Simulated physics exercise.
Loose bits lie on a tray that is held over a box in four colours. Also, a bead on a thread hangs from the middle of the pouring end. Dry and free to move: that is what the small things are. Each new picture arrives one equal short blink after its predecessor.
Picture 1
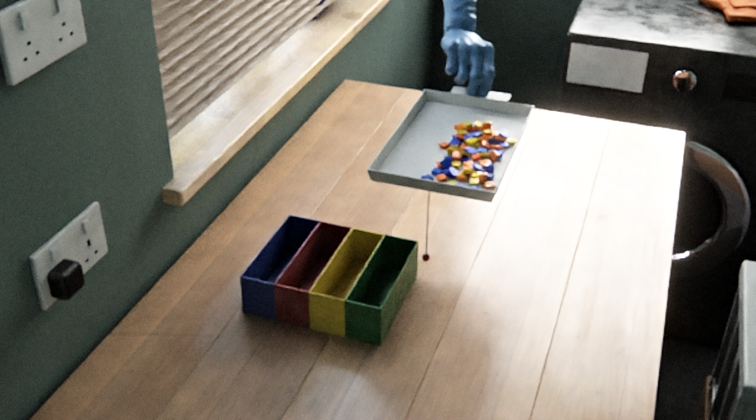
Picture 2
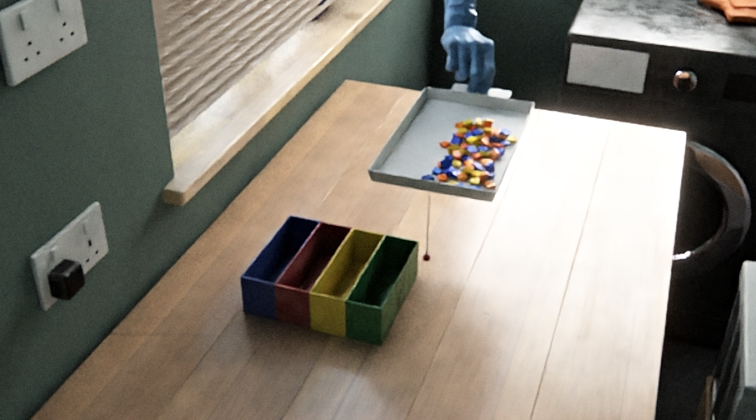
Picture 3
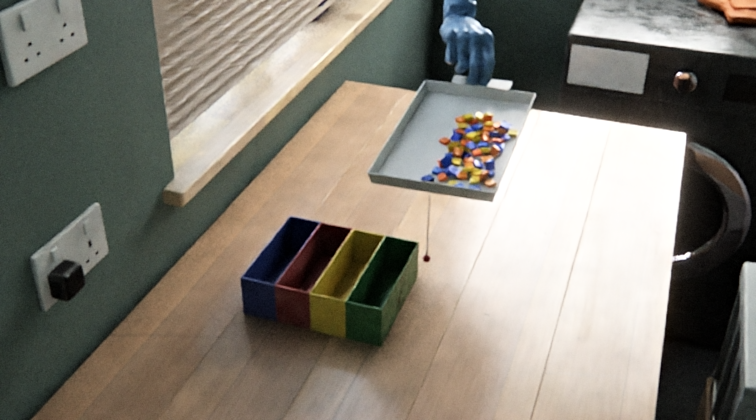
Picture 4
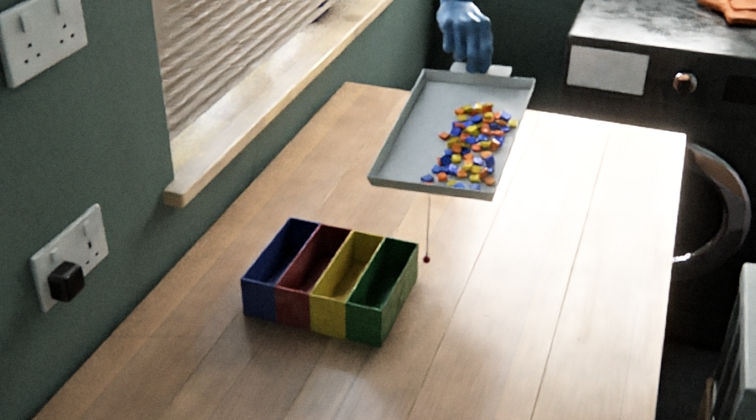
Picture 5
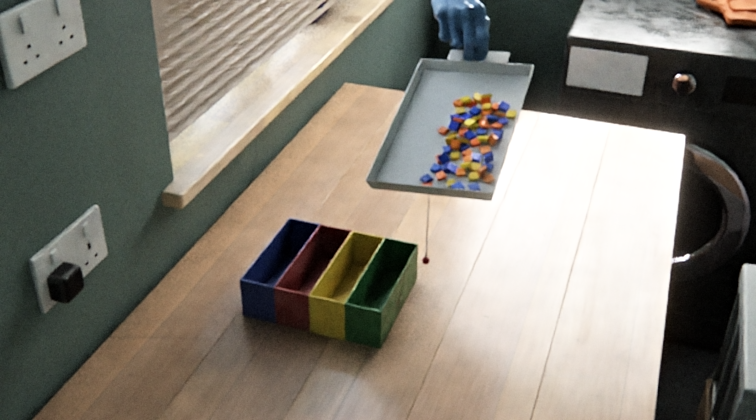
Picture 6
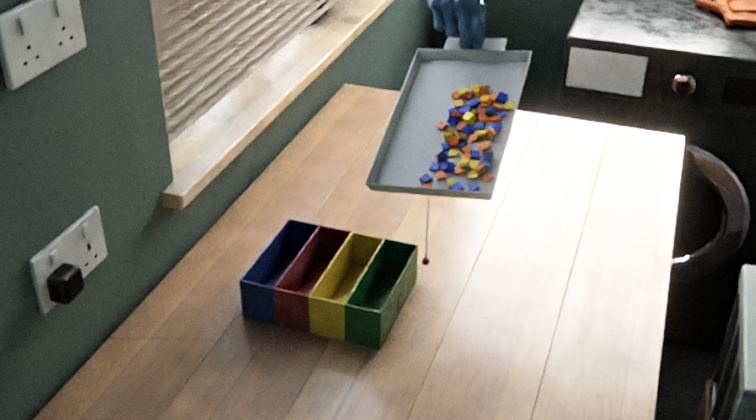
On a wooden worktop beside a window, a blue-gloved hand gradually tilting a grey tray of colourful pieces near a four-coloured box.
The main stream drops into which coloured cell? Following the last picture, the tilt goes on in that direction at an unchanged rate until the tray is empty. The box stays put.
It drops into the green cell.
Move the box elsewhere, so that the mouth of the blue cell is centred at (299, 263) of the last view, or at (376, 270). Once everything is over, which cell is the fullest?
For the first spot the answer is that yellow cell, and for the second spot it is blue.
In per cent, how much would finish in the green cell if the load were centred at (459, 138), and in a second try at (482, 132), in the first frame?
Around 50 percent the first time, around 50 percent the second.
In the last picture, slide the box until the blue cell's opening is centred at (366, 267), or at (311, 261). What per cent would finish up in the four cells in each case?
You'd get near 100 percent first and near 100 percent next.
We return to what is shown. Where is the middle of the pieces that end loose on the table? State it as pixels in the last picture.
About (402, 356).
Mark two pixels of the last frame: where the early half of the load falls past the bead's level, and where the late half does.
I'd put it at roughly (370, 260), and after that at roughly (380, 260).
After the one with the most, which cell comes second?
Second: Yellow.
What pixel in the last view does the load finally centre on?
I'd place the middle at about (375, 313).
Shortly afterwards, tray tipped steeply; the bulk on the tray; near a quarter falling or outside the box.
Next, tray tipped past a quarter turn; near half on the tray; near a quarter in the yellow cell; a little in the green cell; a little falling or outside the box.
Some moments later, tray tipped past a quarter turn; near half in the green cell; near a quarter in the yellow cell; near a quarter falling or outside the box.
In the end, tray tipped past a quarter turn; near half in the green cell; near a quarter in the yellow cell; none at all in the red cell; none at all in the blue cell; near a quarter outside the box.
